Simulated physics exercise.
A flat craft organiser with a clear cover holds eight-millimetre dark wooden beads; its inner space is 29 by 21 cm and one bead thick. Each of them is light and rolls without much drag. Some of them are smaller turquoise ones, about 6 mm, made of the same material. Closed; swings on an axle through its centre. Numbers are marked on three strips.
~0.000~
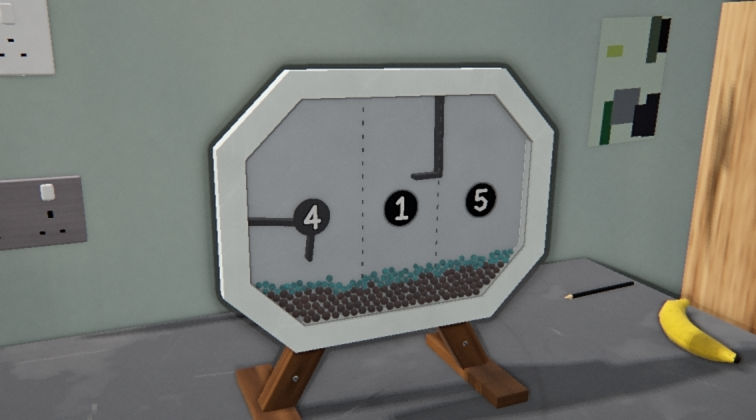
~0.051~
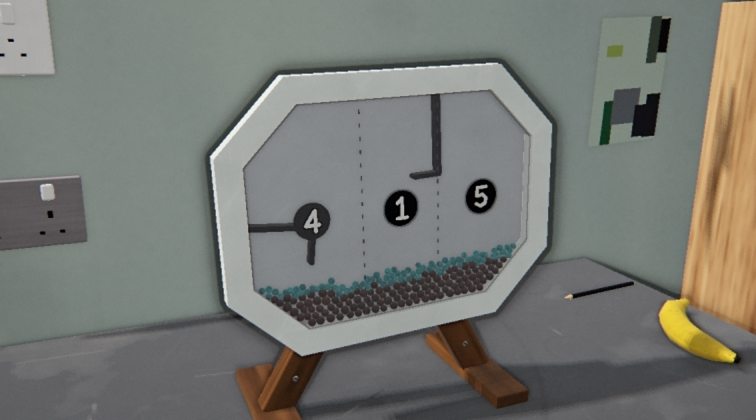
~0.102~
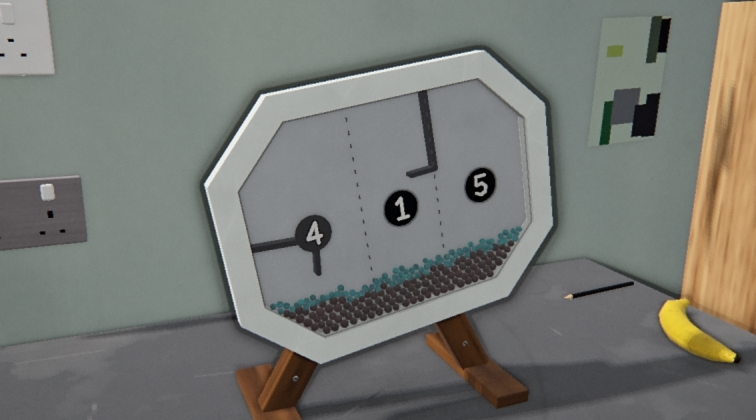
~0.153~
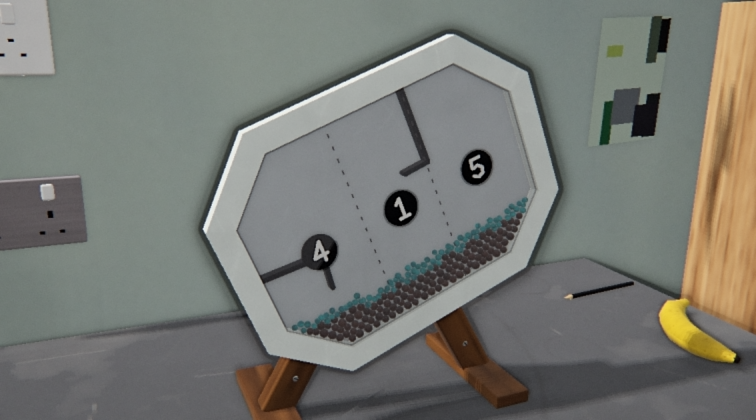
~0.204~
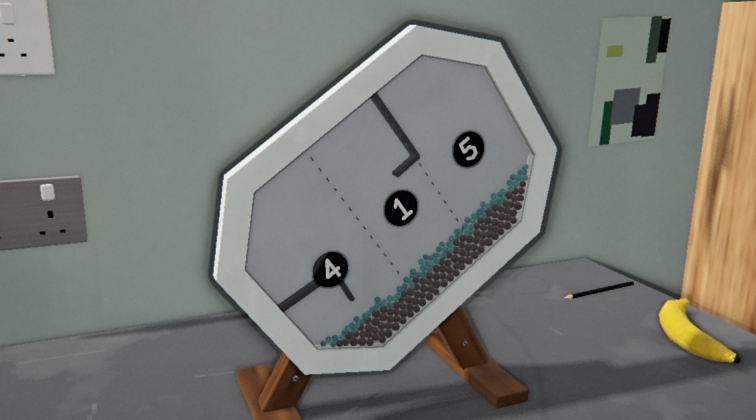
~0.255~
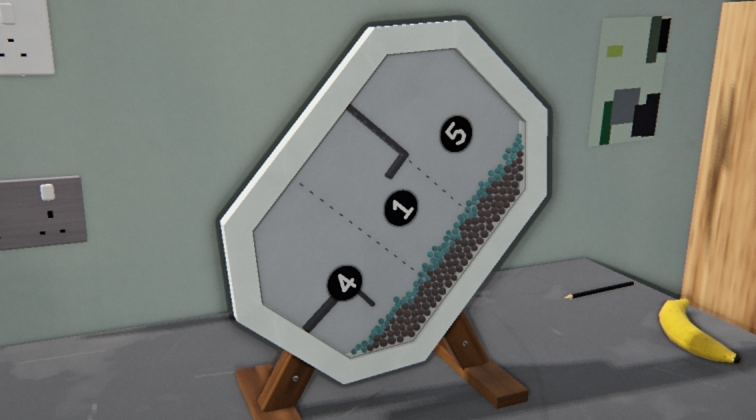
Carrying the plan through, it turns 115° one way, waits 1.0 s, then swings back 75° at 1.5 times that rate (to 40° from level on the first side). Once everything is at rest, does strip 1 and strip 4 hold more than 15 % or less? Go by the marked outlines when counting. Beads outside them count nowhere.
Strip 1: Less than 15 %; strip 4: More than 15 %.
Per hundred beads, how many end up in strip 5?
Roughly 0%.
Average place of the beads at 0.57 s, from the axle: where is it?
Position estimate: Right 5 cm, below 8 cm.
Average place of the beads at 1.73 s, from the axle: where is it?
Left: About 3 cm; below: About 11 cm.
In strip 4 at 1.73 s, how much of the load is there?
I'd say near 100 in a hundred.
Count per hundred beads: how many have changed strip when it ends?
Close to 65 % end up somewhere else.
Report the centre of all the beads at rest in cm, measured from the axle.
About 8 cm left and 8 cm below.
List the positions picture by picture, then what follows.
Level; about 200 beads; load centre (398, 285); top bead (510, 251); no. 1 (401, 208), no. 4 (312, 217), no. 5 (481, 200), in the first picture.
Turned 3° anticlockwise; load centre (401, 284); top bead (513, 246), in the second picture.
Turned 10° anticlockwise; load centre (410, 281); top bead (519, 229); wall ends (410, 175), (318, 272), in the third picture.
Turned 22° anticlockwise; load centre (424, 275); top bead (524, 200), in the fourth picture.
Turned 36° anticlockwise; load centre (439, 264); top bead (526, 167), in the fifth picture.
Turned 50° anticlockwise; load centre (451, 251); top bead (519, 136); no. 1 (401, 208), no. 4 (345, 283), no. 5 (456, 134), in the sixth picture.
By 0.57 s, it stands 115° anticlockwise; the beads' middle is 5 cm right of and 8 cm below the centre; no. 4, 100 %.
By 1.73 s, it stands 77° anticlockwise; the beads' middle is 3 cm left of and 11 cm below the centre; no. 4, 100 %.
By 1.89 s, it stands 40° anticlockwise; the beads' middle is 9 cm left of and 7 cm below the centre; no. 4, 100 %.
All still by 3.1 s, it stands 40° anticlockwise; no. 1, 0 %, no. 4, 100 %, no. 5, 0 %.
